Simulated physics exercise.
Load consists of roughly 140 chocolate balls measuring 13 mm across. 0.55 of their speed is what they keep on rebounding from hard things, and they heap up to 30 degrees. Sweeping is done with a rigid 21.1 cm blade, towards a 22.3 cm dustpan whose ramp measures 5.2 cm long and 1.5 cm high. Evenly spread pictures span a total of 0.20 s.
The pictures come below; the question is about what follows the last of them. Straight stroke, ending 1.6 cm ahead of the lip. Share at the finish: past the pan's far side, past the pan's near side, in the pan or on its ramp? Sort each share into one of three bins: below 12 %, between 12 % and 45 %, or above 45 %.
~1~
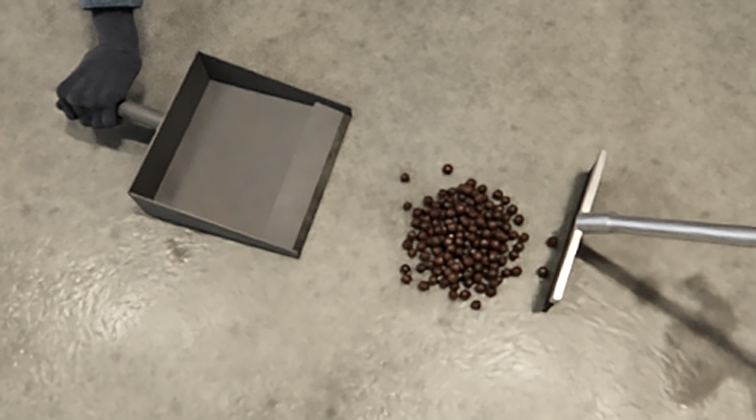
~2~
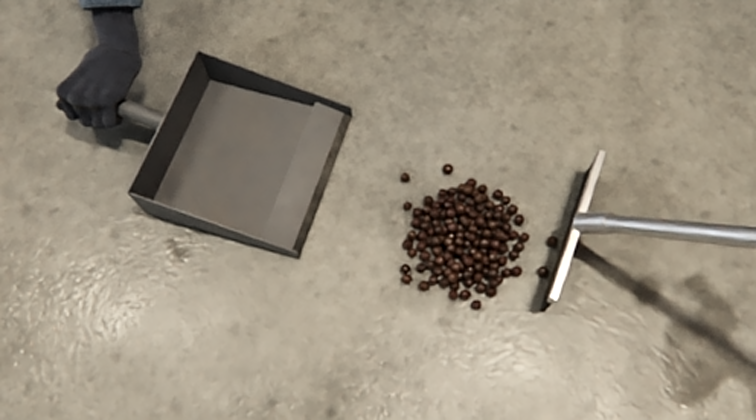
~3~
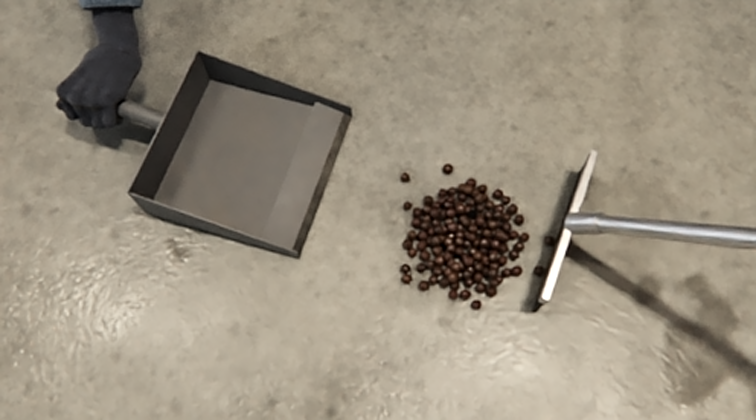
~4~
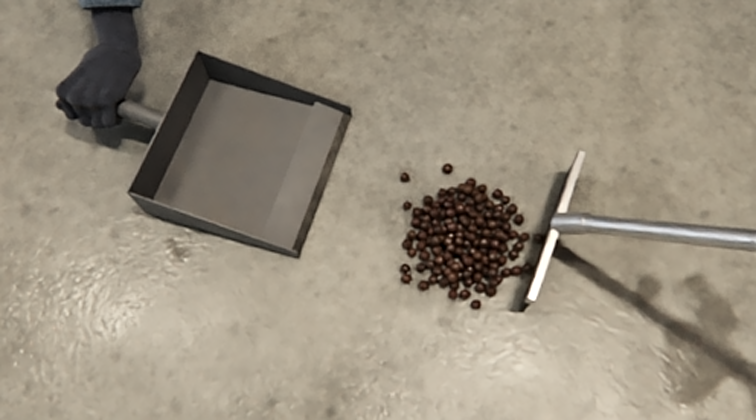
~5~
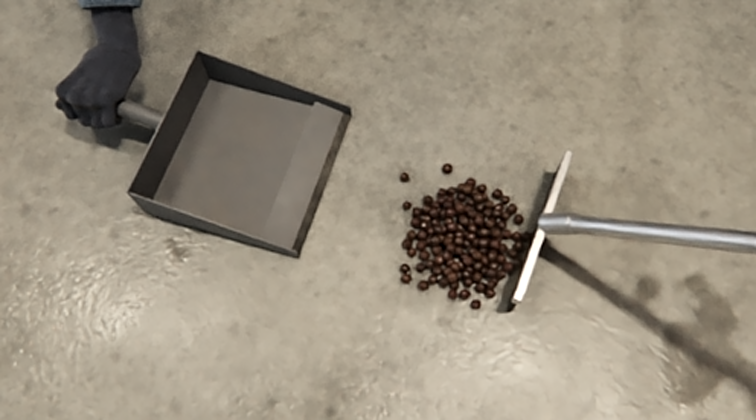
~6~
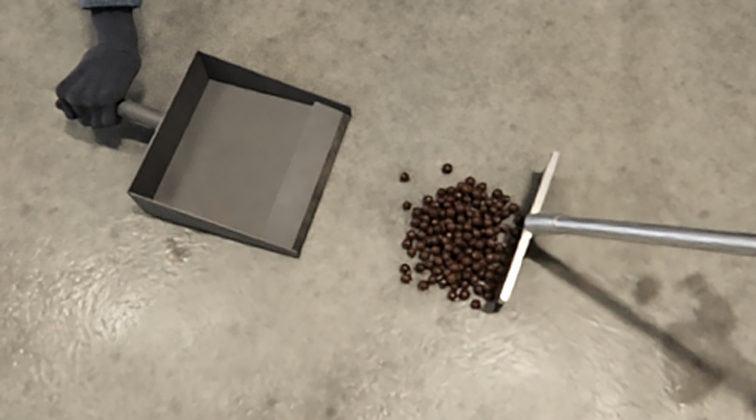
Past the pan's far side: Below 12 %; past the pan's near side: Between 12 % and 45 %; in the pan or on its ramp: Between 12 % and 45 %.
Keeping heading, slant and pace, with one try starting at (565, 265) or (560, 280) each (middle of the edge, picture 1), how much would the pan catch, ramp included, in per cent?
First try about 15 per cent, second about 5 per cent.
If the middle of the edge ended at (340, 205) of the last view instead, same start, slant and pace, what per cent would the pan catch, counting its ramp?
That comes to near 40 percent.
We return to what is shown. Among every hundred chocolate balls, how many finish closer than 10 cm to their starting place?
It comes to near 10 percent.
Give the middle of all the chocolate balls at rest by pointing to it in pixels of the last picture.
Look around (323, 200) in the last picture.
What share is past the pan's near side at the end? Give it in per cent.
I'd put it near 20 percent.
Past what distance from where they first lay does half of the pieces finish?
20 cm or so.
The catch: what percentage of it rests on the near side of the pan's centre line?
I'd say near 80 per cent.
Then, 0.32 s after the last picture, middle of the blade 15 cm from the lip; 0 % over the lip, far side 0 %, near side 15 %.
Then, 0.53 s after the last picture, middle of the blade 7 cm from the lip; 0 % over the lip, far side 0 %, near side 20 %.
Then, 0.85 s after the last picture, middle of the blade 3 cm from the lip; 25 % over the lip, far side 0 %, near side 20 %.
In the end, far side 0 %, near side 20 %, pan 25 %, in front of the lip or behind the blade 55 %.
